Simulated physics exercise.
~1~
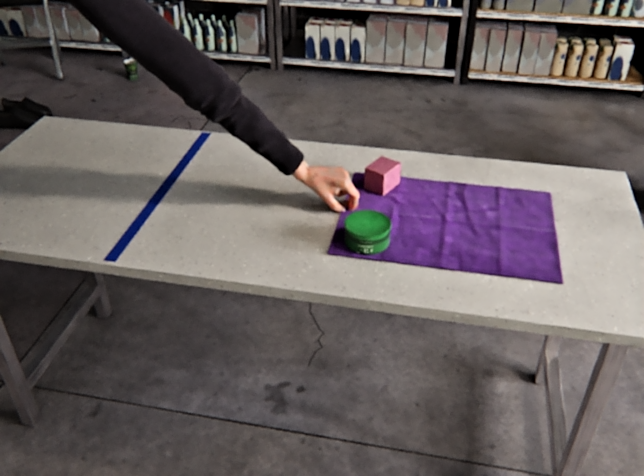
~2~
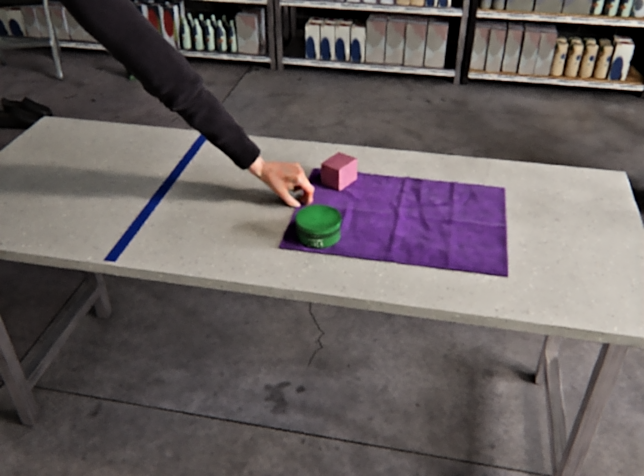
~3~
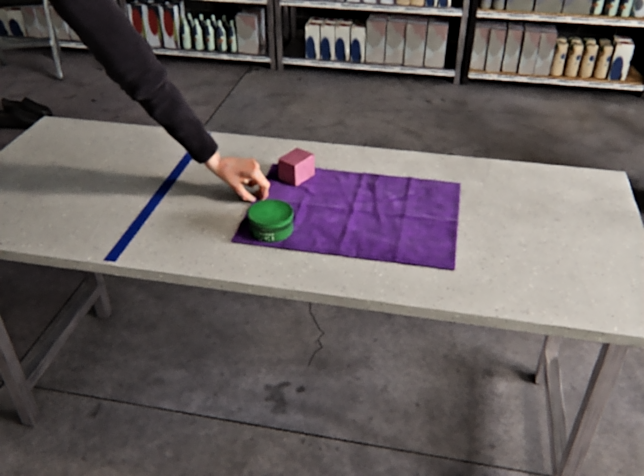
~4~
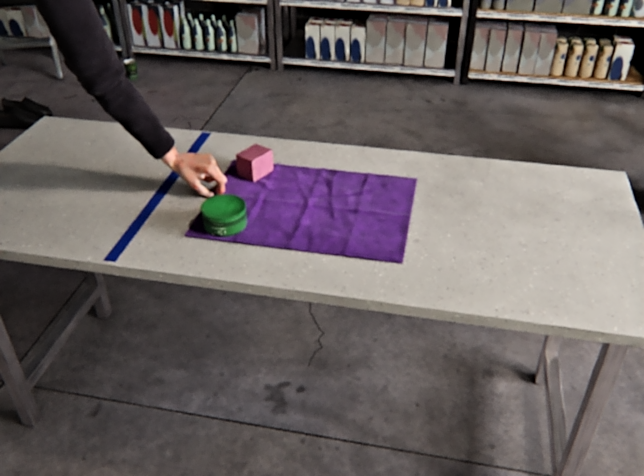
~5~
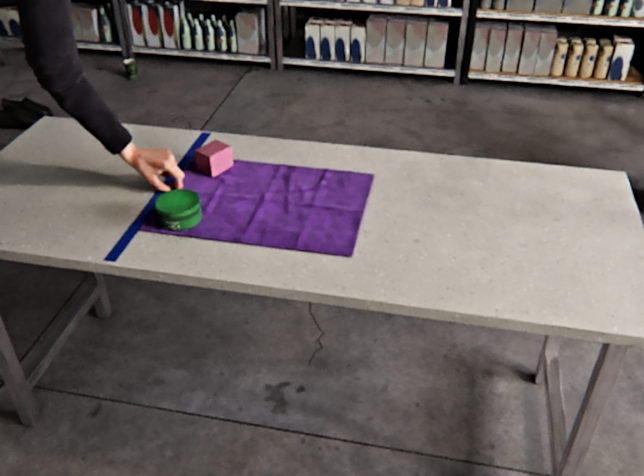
A hand in a dark sleeve reaches over a long pale table, seen from slightly above in a room with stocked shelves behind. It grips the left edge of a purple cloth lying toward the right, which carries a green tub near its front left corner and a pink block near its back left corner. A blue strip of tape crosses the table farther left. The hand draws the cloth steadily leftward, and the tub and block ride along with it. At the end, the cloth's left edge is at the tape, with both objects still upon it.
